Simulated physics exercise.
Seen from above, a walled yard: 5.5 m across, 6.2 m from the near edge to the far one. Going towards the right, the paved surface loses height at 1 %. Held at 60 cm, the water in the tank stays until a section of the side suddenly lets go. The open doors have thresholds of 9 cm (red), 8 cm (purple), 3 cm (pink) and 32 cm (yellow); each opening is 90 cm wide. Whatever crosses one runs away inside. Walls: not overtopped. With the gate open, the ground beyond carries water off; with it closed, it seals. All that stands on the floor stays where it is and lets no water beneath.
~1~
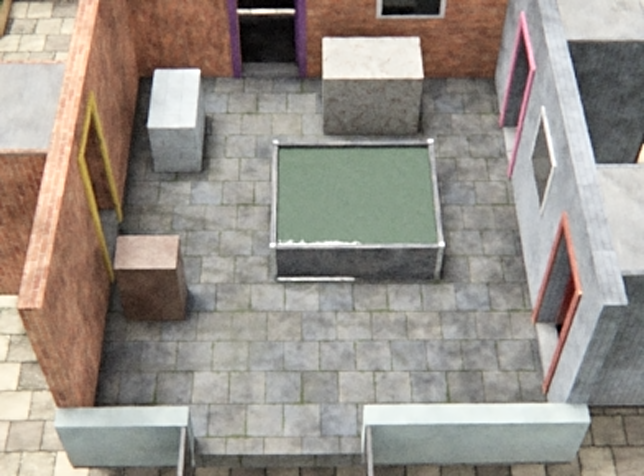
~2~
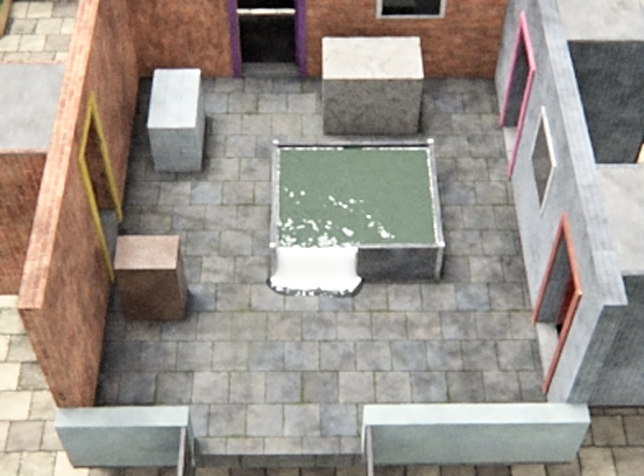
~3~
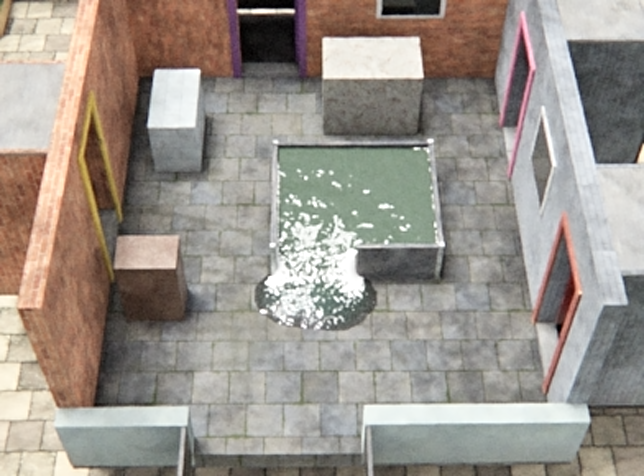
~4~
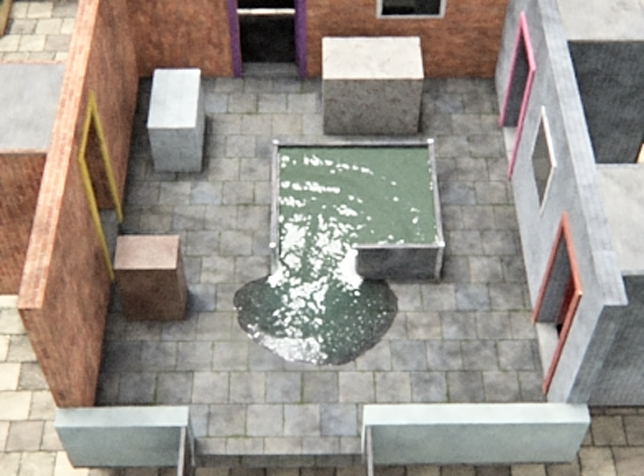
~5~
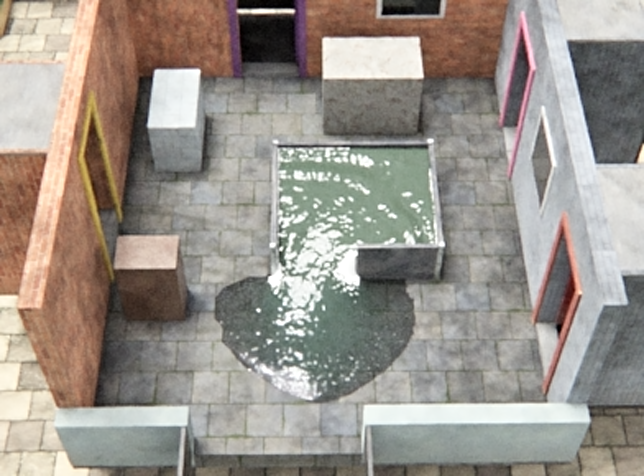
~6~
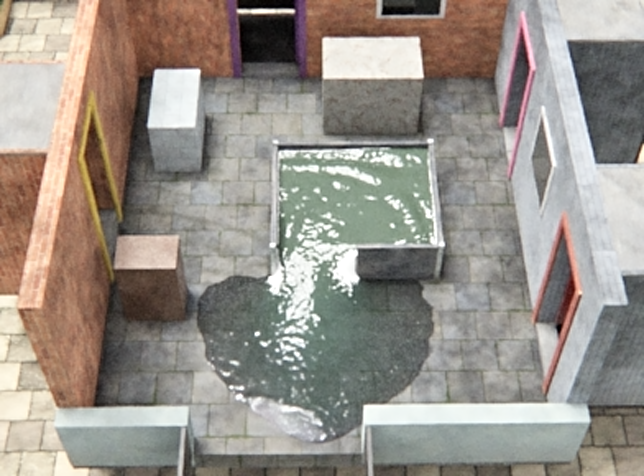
Walled paved yard seen from above, with green water pouring from a raised tank's front and spreading across the grey floor.
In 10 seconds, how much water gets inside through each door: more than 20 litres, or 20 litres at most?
As I see it, the red door lets in less than the cap; the purple door lets in less than the cap; the pink door lets in less than the cap; the yellow door lets in less than the cap.
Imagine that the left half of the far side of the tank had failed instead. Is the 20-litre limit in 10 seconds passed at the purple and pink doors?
Short answer, against that limit: Purple overshoots, pink overshoots.
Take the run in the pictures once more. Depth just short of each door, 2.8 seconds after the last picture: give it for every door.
Red 10 cm, purple 0 cm, pink 0 cm, yellow 1 cm.
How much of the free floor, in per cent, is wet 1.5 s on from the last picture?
30 %.
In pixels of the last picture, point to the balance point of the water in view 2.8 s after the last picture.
Centre: Approx. (334, 289) px.
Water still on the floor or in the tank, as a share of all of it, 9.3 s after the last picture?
That would be close to 48 per cent.
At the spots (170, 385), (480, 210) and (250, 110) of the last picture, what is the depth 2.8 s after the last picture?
7, 0 and 0 cm, respectively.
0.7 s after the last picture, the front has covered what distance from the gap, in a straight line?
3.0 m.
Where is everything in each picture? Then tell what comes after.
Still water, 60 cm deep, in the tank at (355, 196), in the first frame.
Water pours out at (316, 267) and has run 0.6 m, to (357, 287); typically 5 cm deep outside, 60 cm at the tank's back, in the second frame.
The front is at (349, 321), 0.8 m from the gap at (316, 268); 0.8 m2 of floor is under water; 60 cm left at the back of the tank, in the third frame.
Water pours out at (316, 269) and has run 1.3 m, to (345, 357); typically 7 cm deep outside, 60 cm at the tank's back, in the fourth frame.
The front is at (327, 395), 1.8 m from the gap at (316, 268); 3.0 m2 of floor is under water; 58 cm left at the back of the tank, in the fifth frame.
Water pours out at (316, 268) and has run 2.4 m, to a hidden place; typically 4 cm deep outside, 51 cm at the tank's back, in the sixth frame.
Then, 0.7 s after the last picture water covers 25 % of the floor and is deepest (32 cm) near (302, 287); red door not reached, purple door not reached, pink door not reached, yellow door not reached.
Then, 1.5 s after the last picture water covers 30 % of the floor and is deepest (32 cm) near (106, 436); red door not reached, purple door not reached, pink door not reached, yellow door not reached.
Then, 2.8 s after the last picture water covers 40 % of the floor and is deepest (18 cm) near (542, 434); red door 10 cm at the sill, 1 L in, purple door not reached, pink door not reached, yellow door not reached.
Then, 5.3 s after the last picture water covers 65 % of the floor and is deepest (10 cm) near (302, 287); red door 7 cm at the sill, 5 L in, purple door not reached, pink door 3 cm at the sill, 0 L in, yellow door 3 cm at the sill, 0 L in.
Then, 9.3 s after the last picture water covers 80 % of the floor and is deepest (6 cm) near (469, 121); red door 4 cm at the sill, 5 L in, purple door not reached, pink door 4 cm at the sill, 2 L in, yellow door 1 cm at the sill, 0 L in.
